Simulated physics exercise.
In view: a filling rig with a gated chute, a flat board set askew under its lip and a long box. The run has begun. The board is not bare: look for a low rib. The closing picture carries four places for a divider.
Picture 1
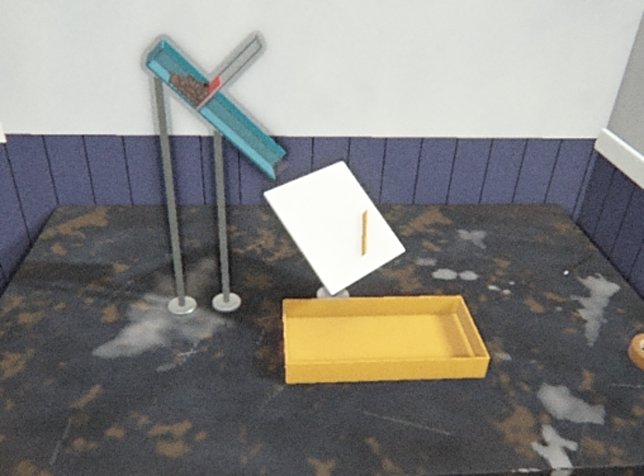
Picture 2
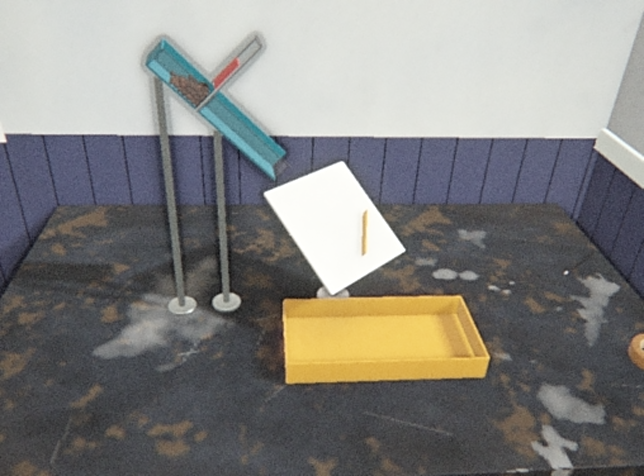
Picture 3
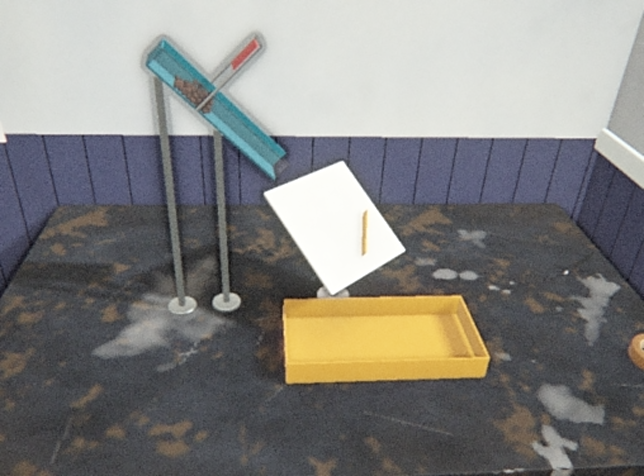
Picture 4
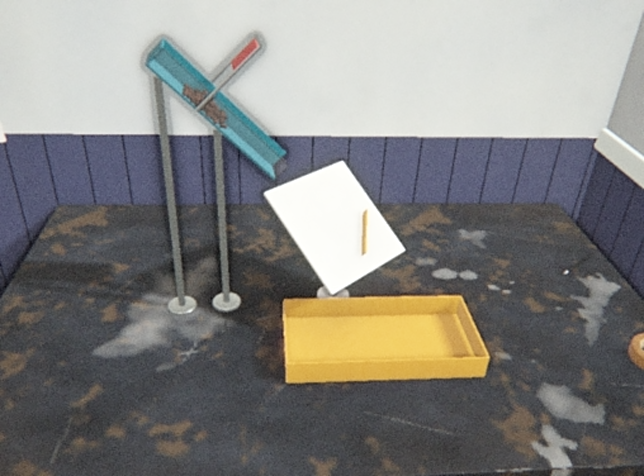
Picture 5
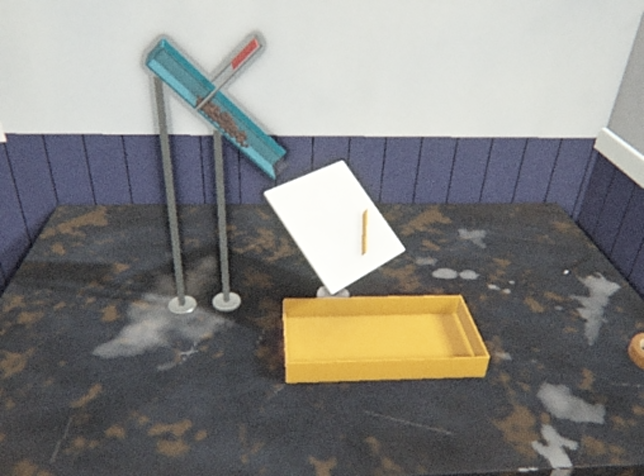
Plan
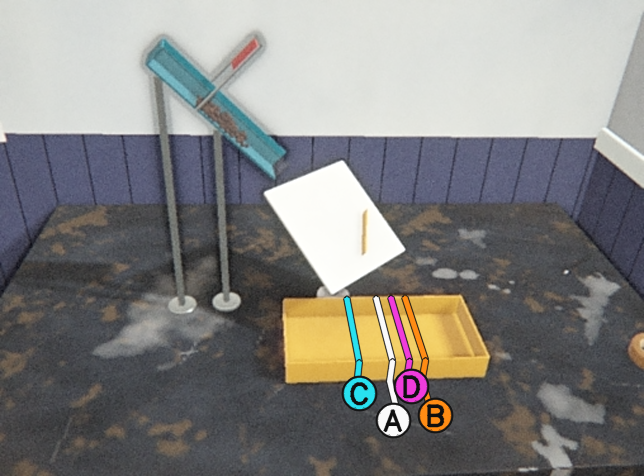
Small brown berries sliding down a teal chute as a red-marked gate lifts, above a tilted white board and empty yellow box.
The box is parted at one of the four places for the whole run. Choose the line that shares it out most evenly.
Use line A.
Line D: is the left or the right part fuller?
Left.
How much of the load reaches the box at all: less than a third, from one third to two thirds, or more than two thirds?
It is more than two thirds.
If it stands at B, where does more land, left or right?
More lands on the left.
On the marked copy, line A crosses the front rim at (392, 360); line B crosses the front rim at (425, 359); line C crosses the front rim at (359, 361); line D crosses the front rim at (409, 360).
If A is chosen, of what is caught, about two thirds on the left of the divider, about a third on the right.
If B is chosen, of what is caught, nearly all on the left of the divider, a stray few on the right.
If C is chosen, of what is caught, none on the left of the divider, all on the right.
If D is chosen, of what is caught, nearly all on the left of the divider, a small part on the right.
